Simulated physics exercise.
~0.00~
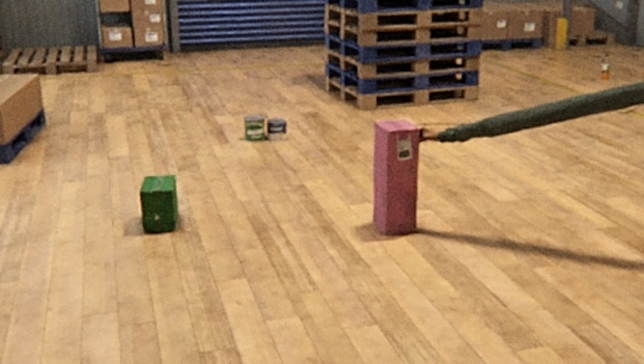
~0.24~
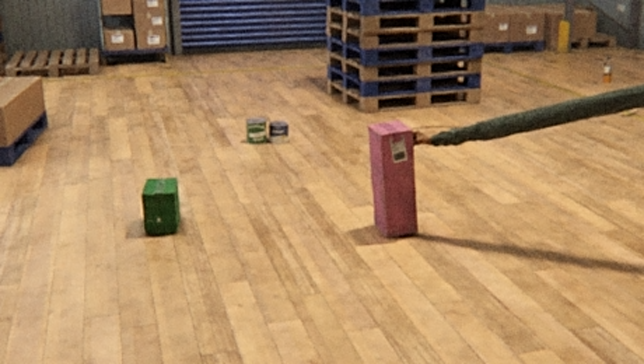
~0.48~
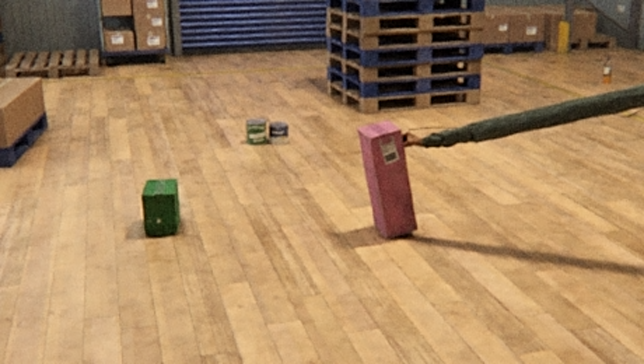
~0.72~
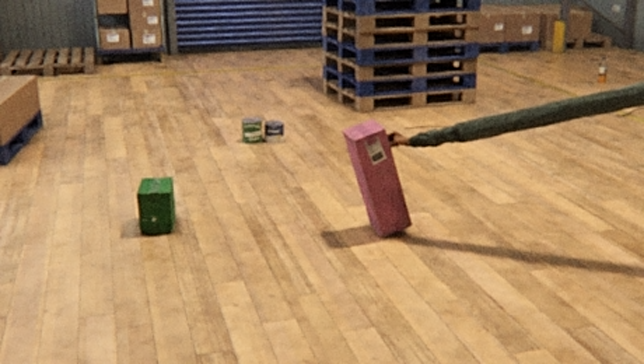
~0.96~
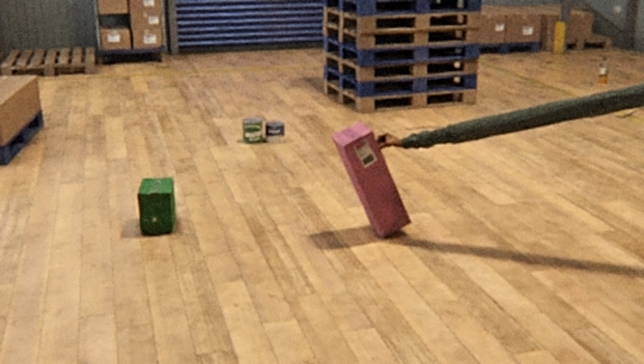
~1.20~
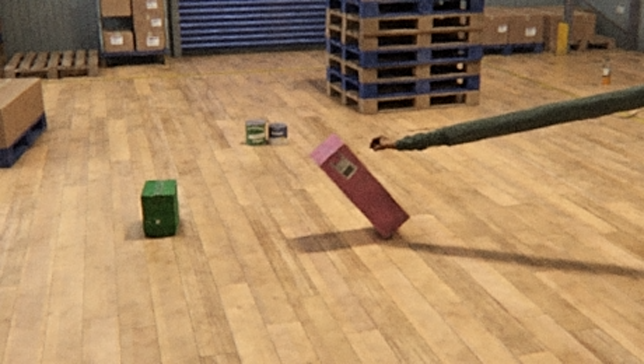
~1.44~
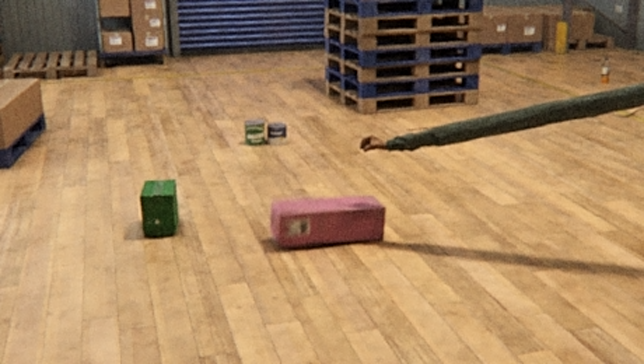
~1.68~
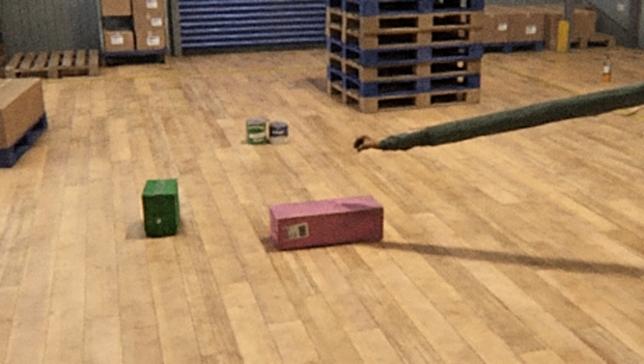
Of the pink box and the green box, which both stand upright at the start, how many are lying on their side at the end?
One of them, the pink box, is lying on its side at the end, while the green box is still standing.
In this clip, a fingertip at the end of a long green-sleeved arm pushes the upper part of an upright pink box on a wooden floor, tilting it left until it topples onto its side, while a green box nearby stays standing in place.
